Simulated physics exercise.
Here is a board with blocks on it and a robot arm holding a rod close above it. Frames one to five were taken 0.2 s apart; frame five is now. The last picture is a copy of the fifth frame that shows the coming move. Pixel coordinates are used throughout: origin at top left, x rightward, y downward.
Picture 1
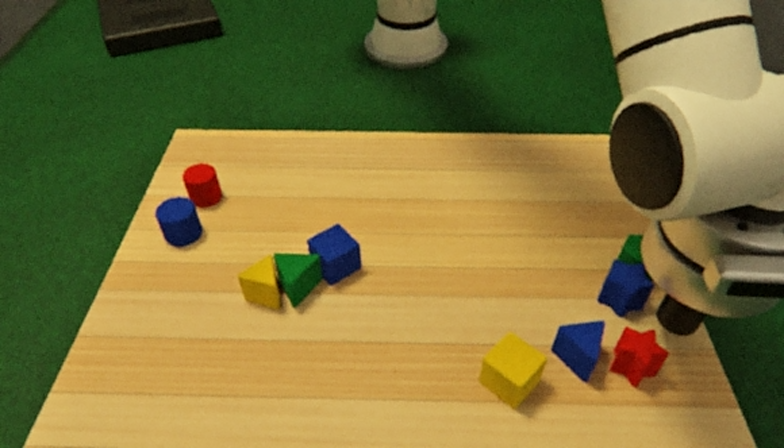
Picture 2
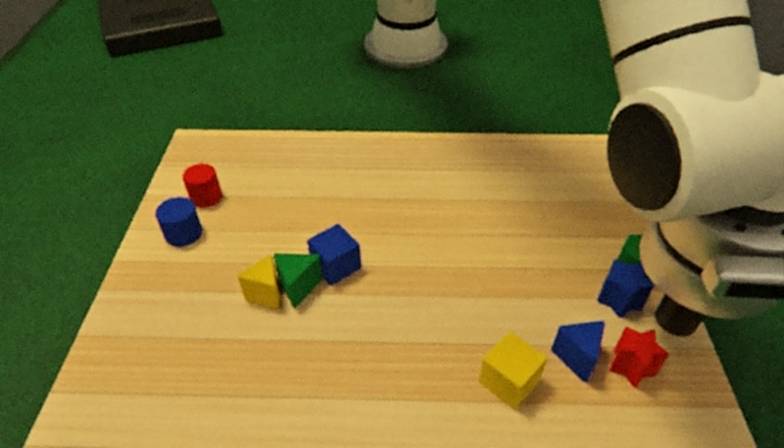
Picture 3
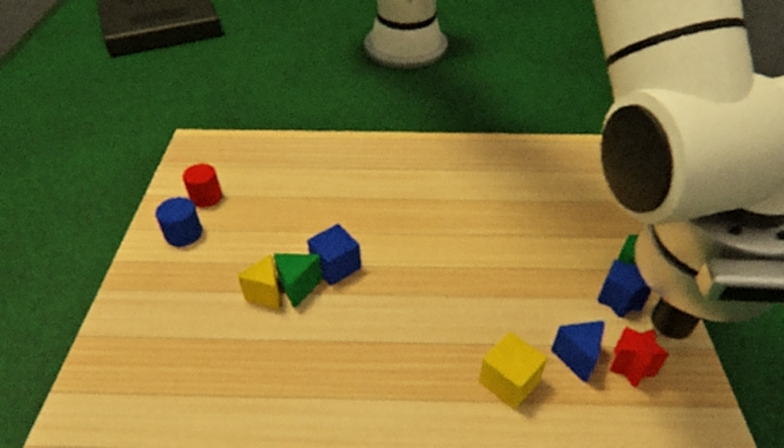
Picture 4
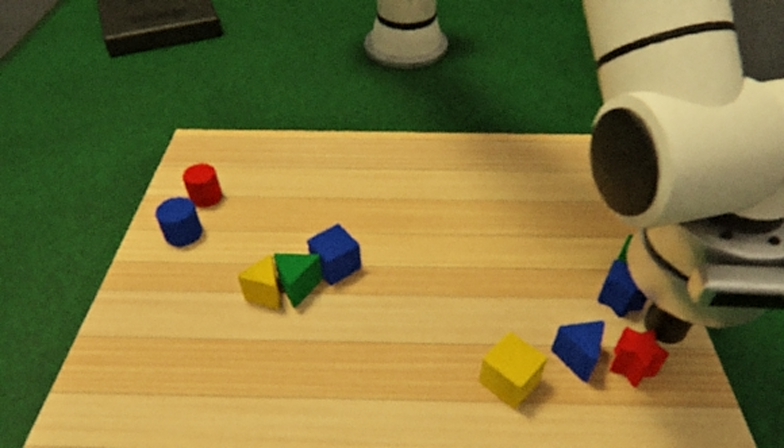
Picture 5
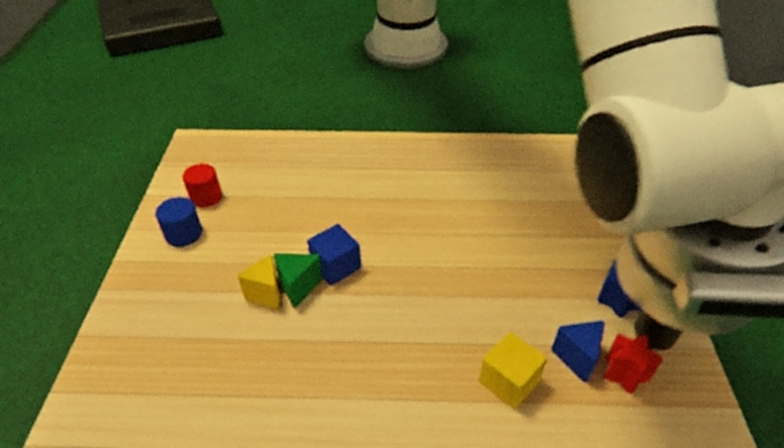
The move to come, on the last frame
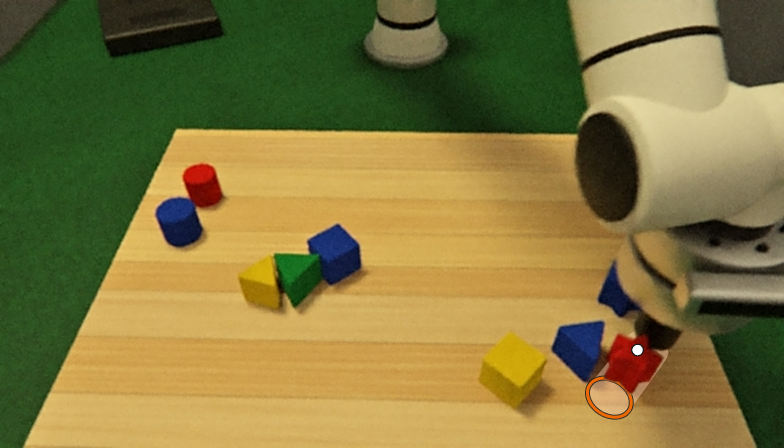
At first, a robot arm holds a dark rod just above a red star block at the right of a wooden board scattered with coloured blocks. The arm eases slightly left and down, covering more of the blue star block, and then the red star block shifts a little to the left.
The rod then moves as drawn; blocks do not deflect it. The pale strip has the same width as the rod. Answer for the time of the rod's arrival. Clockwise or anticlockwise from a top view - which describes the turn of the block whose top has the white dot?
The block whose top has the white dot rotates counterclockwise.
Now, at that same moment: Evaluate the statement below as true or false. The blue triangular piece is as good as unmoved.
Answer: True.
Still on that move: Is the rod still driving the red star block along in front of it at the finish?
The answer is yes.
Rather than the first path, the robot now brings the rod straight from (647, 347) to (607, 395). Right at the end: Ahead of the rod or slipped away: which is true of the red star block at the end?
Looking at the end of the path, the red star block is still being driven ahead.
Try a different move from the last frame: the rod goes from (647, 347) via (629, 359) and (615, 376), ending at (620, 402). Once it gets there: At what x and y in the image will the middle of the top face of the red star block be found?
Close to (615, 408).
Path on the board, in a line from (647, 347) to (609, 397); the dot is on the red star block.
On the path given first. Halfway along, rod at (636, 359); red star block at (619, 379).
At the end, rod at (616, 385); blue triangular piece in place; red star block at (604, 406), turned 30° anticlockwise.
